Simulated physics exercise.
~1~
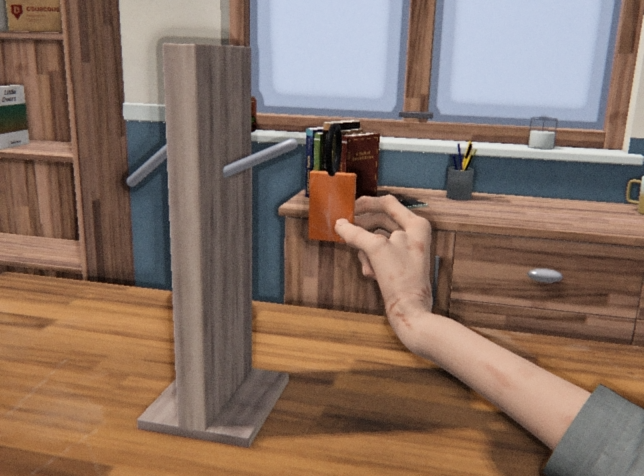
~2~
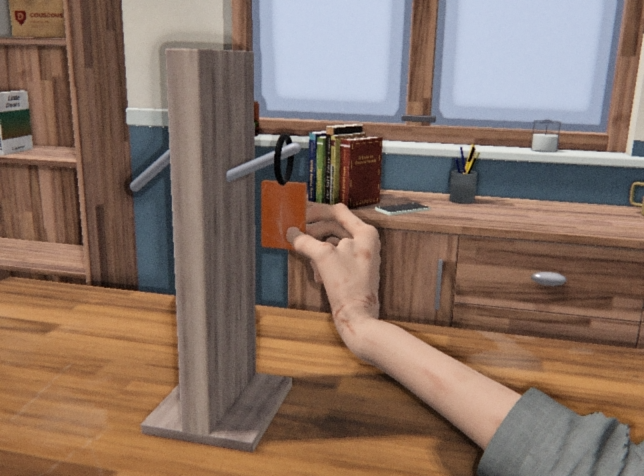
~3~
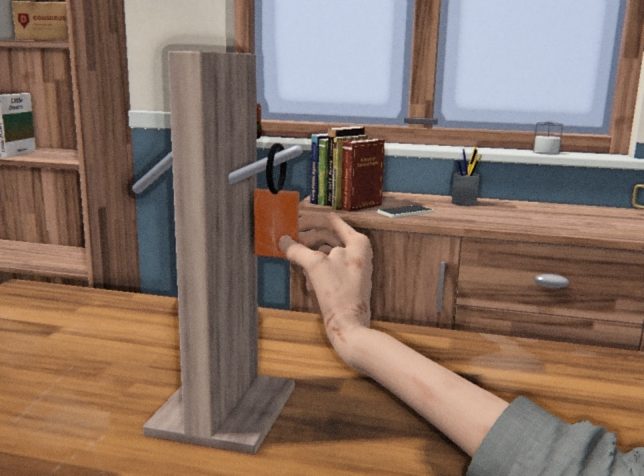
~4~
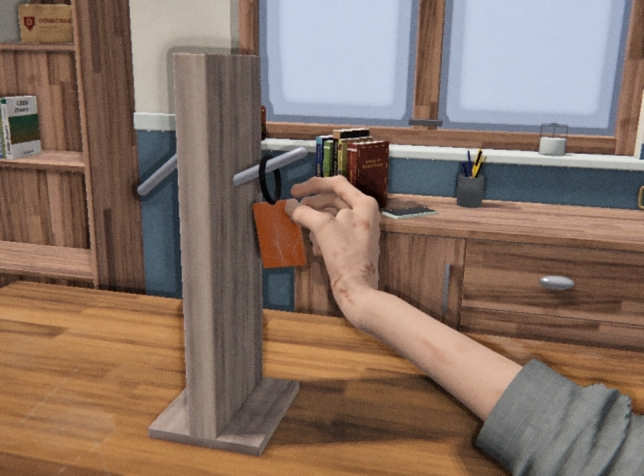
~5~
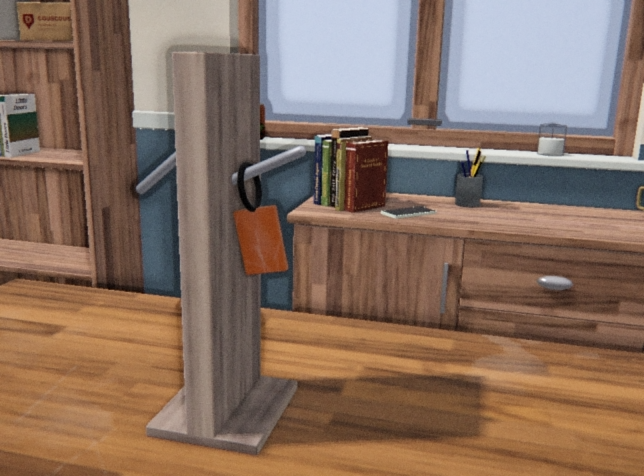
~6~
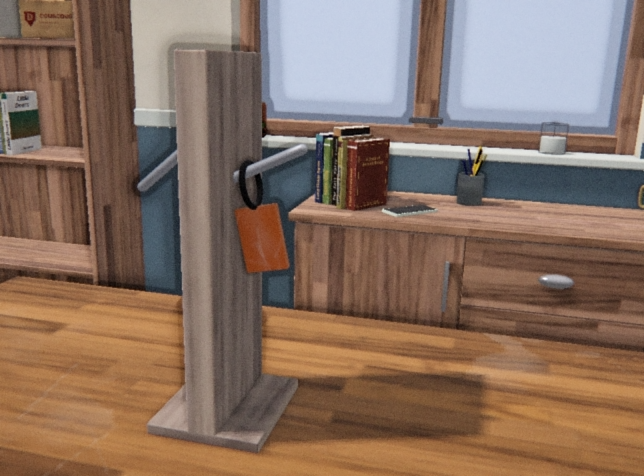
A hand in a grey-green sleeve reaches in from the lower right, holding an orange tag beside a grey wooden stand with slanting pegs on a wooden table. The slightly swaying view looks across the room to a shelf at left and a cabinet with books and a pen cup beneath a window. The hand carries the tag left and brings its black loop onto the right peg. It then lets go and draws back out of view. The tag slides in toward the post, tilts a little, and remains hanging from the peg.
